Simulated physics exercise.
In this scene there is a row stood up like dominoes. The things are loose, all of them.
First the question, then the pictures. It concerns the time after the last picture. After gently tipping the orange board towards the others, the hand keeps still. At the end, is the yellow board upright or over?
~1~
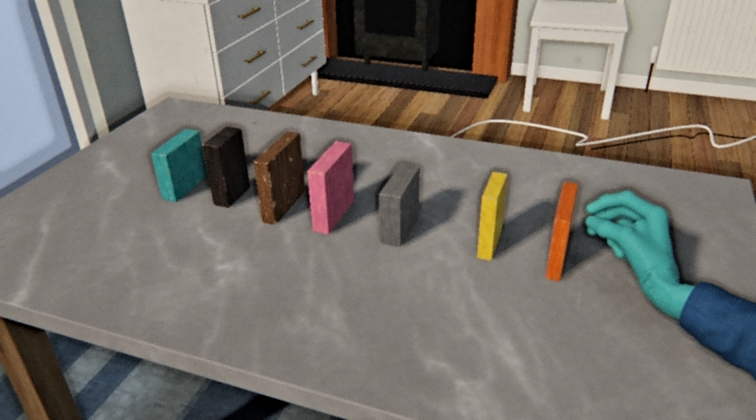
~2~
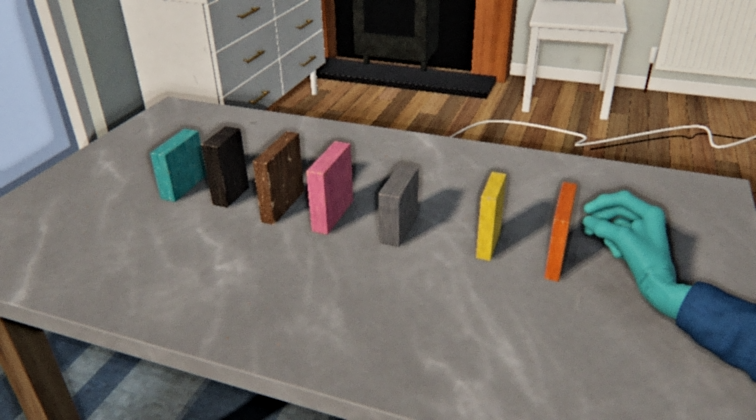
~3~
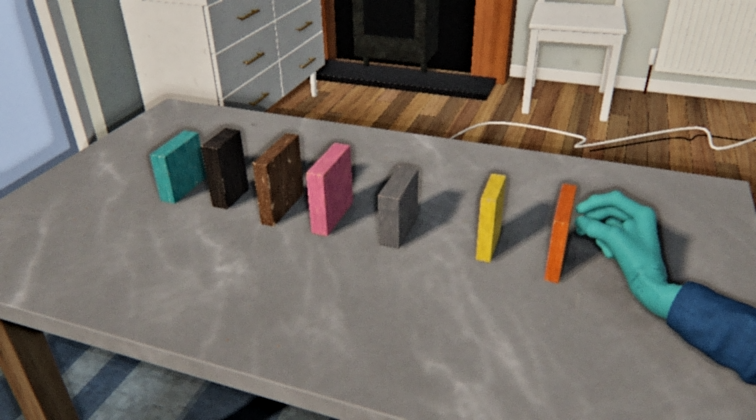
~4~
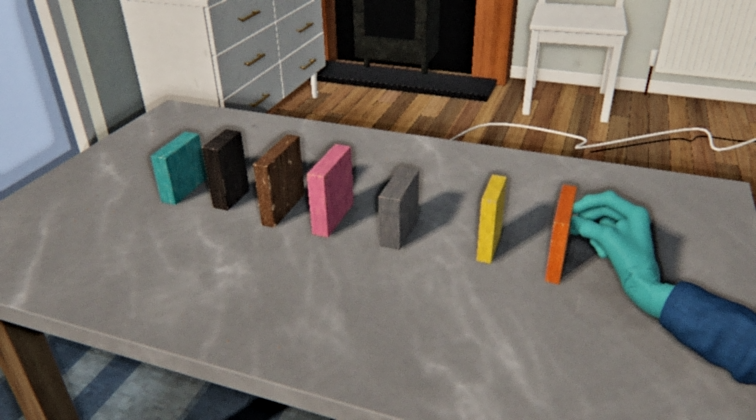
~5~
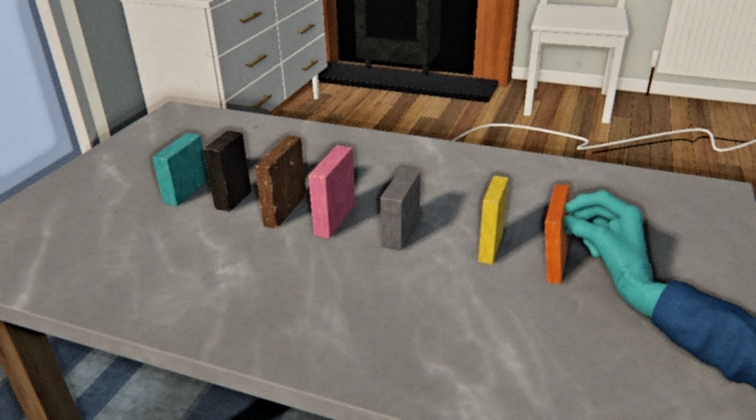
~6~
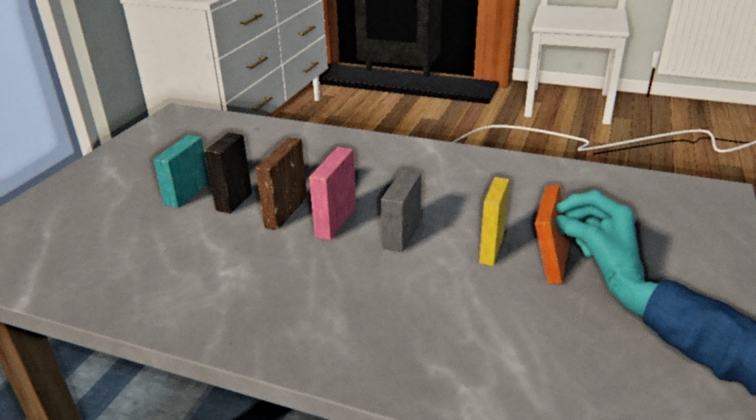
It does not stay up.
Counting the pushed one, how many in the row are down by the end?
2.
Then, 0.20 s later than the last frame, orange board 58° over; yellow board tilted by 9° near (488, 220).
Then, 0.40 s later than the last frame, orange board 90° over; yellow board on its side near (445, 236).
Then, 0.60 s later than the last frame, yellow board resting near (445, 235).
When it is over, lying over on the table, yellow board; the other 4 as before. End places, in pixels of the last picture, yellow board near (446, 236).
